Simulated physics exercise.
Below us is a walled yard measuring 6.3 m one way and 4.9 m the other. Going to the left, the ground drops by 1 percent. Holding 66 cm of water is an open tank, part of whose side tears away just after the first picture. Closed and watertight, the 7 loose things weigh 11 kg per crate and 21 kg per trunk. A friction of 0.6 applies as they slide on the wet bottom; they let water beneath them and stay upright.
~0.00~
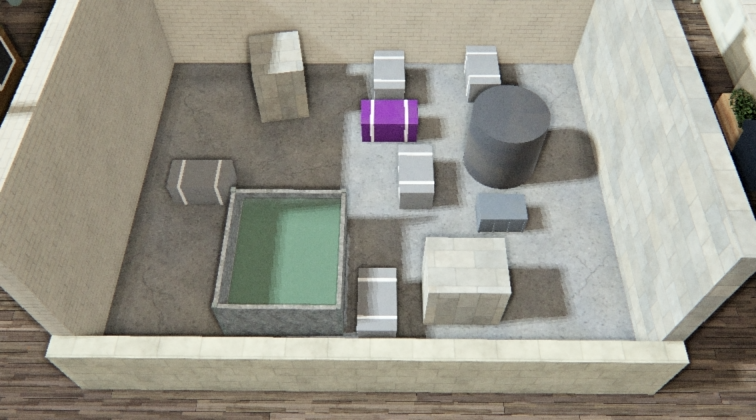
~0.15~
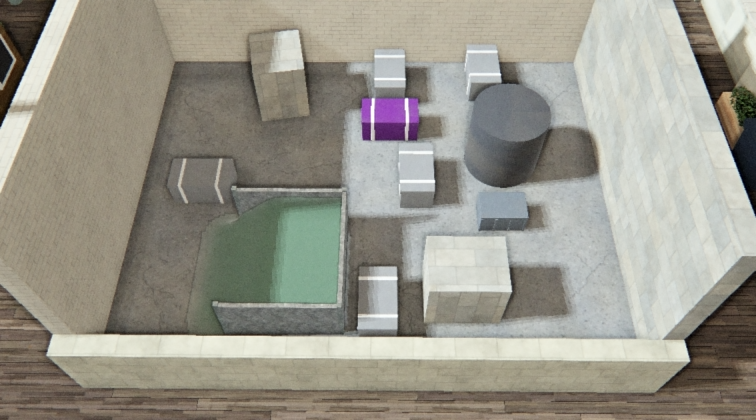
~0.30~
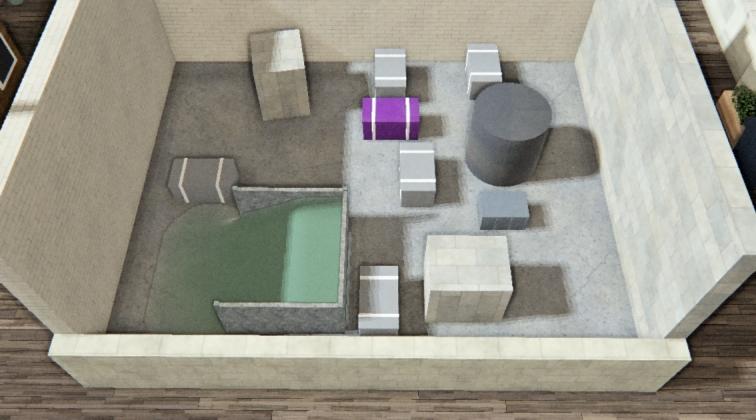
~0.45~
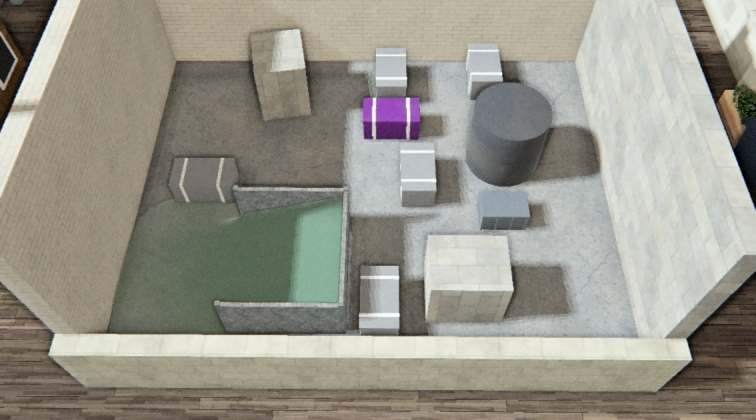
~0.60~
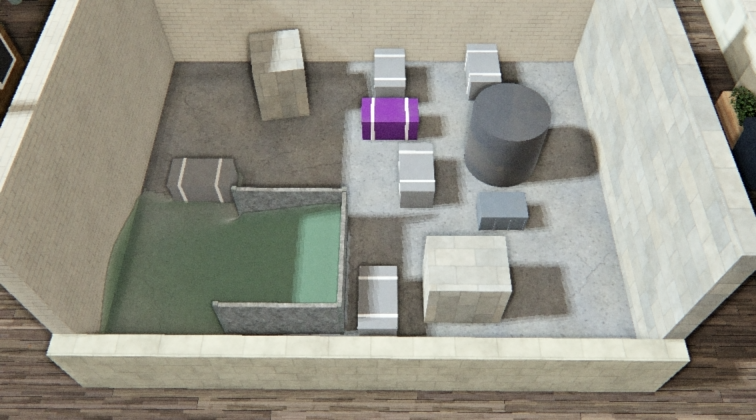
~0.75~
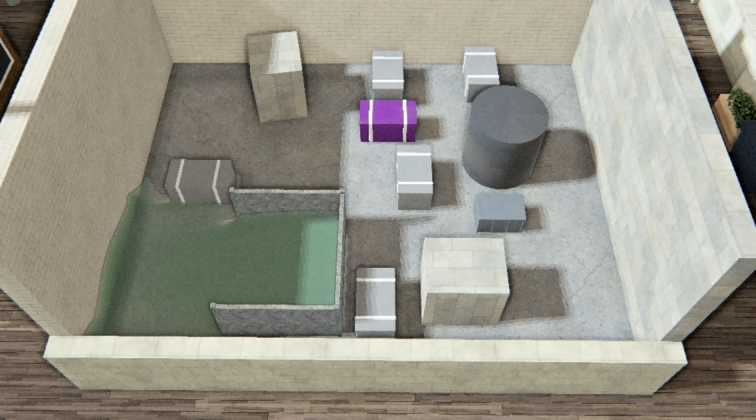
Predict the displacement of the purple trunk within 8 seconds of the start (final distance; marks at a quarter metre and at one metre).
By then the purple trunk is close to its start.
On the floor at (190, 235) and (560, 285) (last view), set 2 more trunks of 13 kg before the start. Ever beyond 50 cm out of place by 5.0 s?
Lab note - ordered: Above threshold / below threshold.
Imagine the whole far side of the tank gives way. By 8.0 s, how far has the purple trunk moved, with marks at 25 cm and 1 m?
In that case the purple trunk travels far.
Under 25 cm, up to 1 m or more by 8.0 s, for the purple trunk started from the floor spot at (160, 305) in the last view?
It travels far.
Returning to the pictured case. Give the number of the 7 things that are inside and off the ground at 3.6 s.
Then: 0.
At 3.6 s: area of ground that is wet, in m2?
About 16 m2.
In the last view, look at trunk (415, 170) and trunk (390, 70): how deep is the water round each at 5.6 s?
Some 1 cm at the first, some 5 cm at the second.
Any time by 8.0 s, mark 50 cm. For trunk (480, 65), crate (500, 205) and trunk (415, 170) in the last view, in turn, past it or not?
The first never reached the threshold, the second never reached the threshold, and the third never reached the threshold.
After 1.6 s the purple trunk is near (388, 112), 0.0 m from its start, aground; 0 afloat.
After 3.6 s the purple trunk is near (388, 112), 0.0 m from its start, aground; 0 afloat.
After 5.6 s the purple trunk is near (389, 117), 0.1 m from its start, aground; 0 afloat.
After 8.0 s the purple trunk is near (389, 117), 0.1 m from its start, aground; 0 afloat.
